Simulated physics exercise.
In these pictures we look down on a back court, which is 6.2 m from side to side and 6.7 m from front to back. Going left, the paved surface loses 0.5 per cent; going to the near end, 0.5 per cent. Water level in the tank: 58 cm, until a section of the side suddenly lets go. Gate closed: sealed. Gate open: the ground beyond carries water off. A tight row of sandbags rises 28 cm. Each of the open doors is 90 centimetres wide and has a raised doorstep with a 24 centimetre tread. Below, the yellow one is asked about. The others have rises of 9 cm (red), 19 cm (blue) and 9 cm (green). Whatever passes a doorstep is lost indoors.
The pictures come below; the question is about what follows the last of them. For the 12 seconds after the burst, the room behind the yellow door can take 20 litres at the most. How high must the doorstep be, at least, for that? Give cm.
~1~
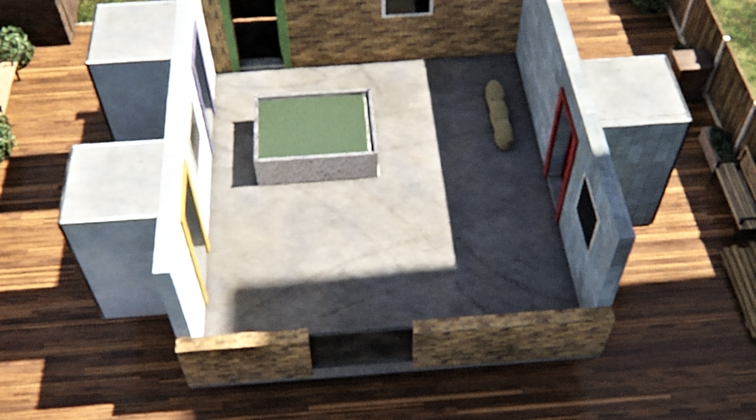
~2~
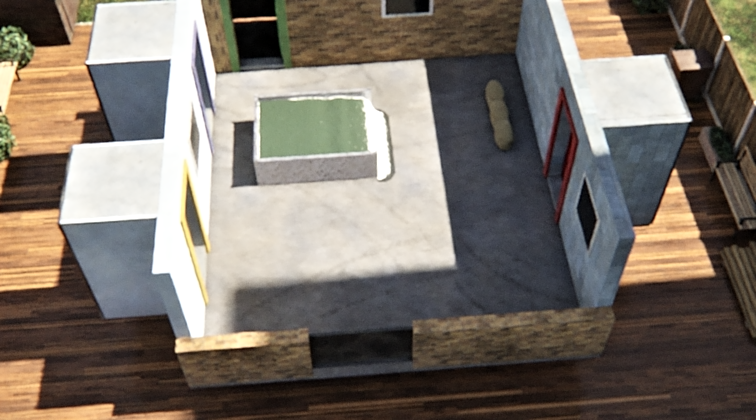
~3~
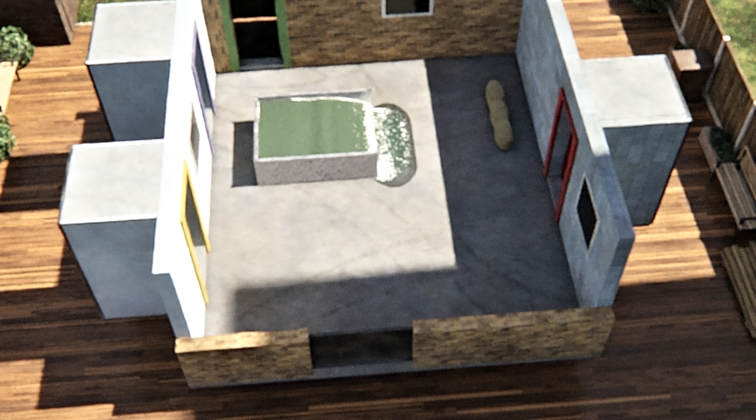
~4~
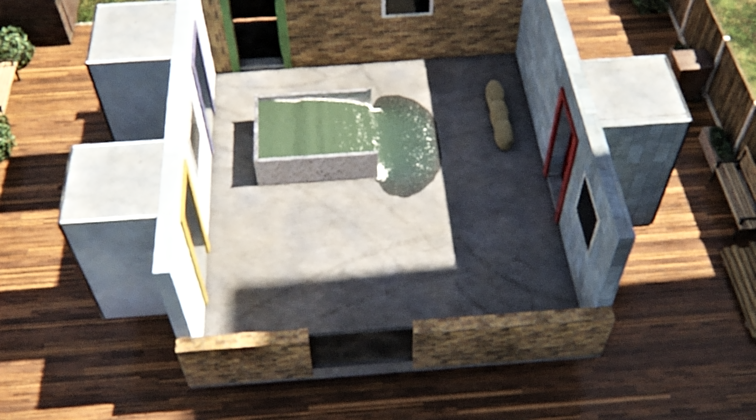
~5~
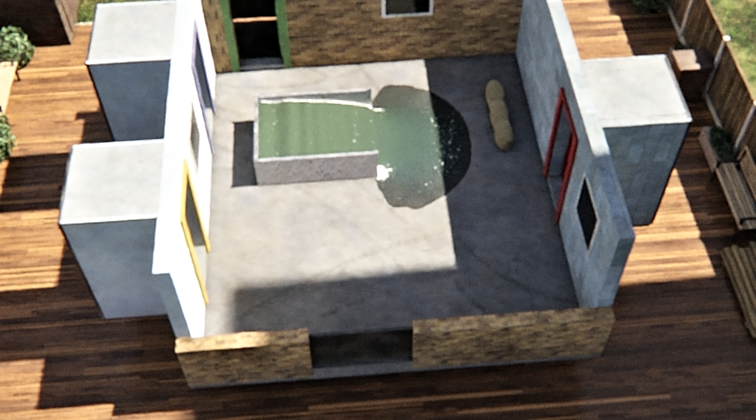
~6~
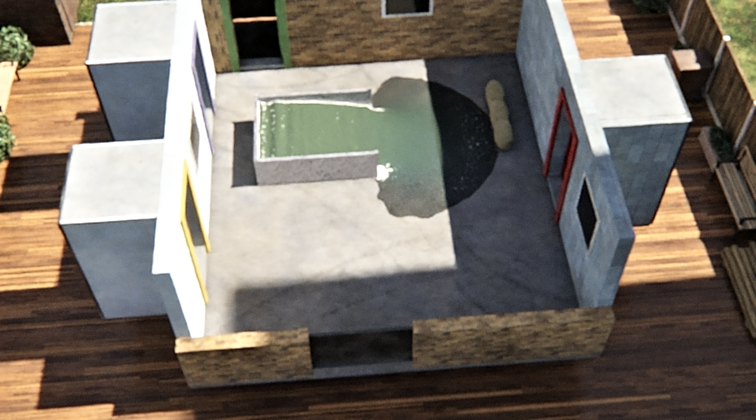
About 6 cm.
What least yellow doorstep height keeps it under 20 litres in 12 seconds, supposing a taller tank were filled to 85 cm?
It would take a step of about 10.0 cm.
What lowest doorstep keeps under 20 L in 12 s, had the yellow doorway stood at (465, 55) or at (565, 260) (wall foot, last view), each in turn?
Minimums: About 19 cm and 7.0 cm.
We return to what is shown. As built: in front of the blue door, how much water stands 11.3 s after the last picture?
10.5 cm.
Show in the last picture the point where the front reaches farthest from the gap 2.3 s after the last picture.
Close to pixel (583, 334).
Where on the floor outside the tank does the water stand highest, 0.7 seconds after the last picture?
Around (487, 140).
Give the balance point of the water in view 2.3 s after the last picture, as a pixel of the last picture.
Centre of the water: Approx. (440, 145) px.
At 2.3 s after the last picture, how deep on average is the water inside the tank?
The mean depth is roughly 14 cm.
Then, 0.7 s after the last picture water covers 25 % of the floor, deepest (32 cm) near (487, 140); it has not reached the yellow door.
Then, 2.3 s after the last picture water covers 35 % of the floor, deepest (26 cm) near (513, 54); it has not reached the yellow door.
Then, 11.3 s after the last picture water covers 95 % of the floor, deepest (12 cm) near (214, 118); 9 cm at the yellow door, 0 litres in over its 23 cm doorstep.
At the yellow door as built, the water peaked near 11 cm, 7.9 s after the last picture.
Run again over the same 12 s with other heights there, 30 litres in over 5 cm, 13 litres over 6.5 cm. The limit of 20 litres is kept from about 6 cm up.
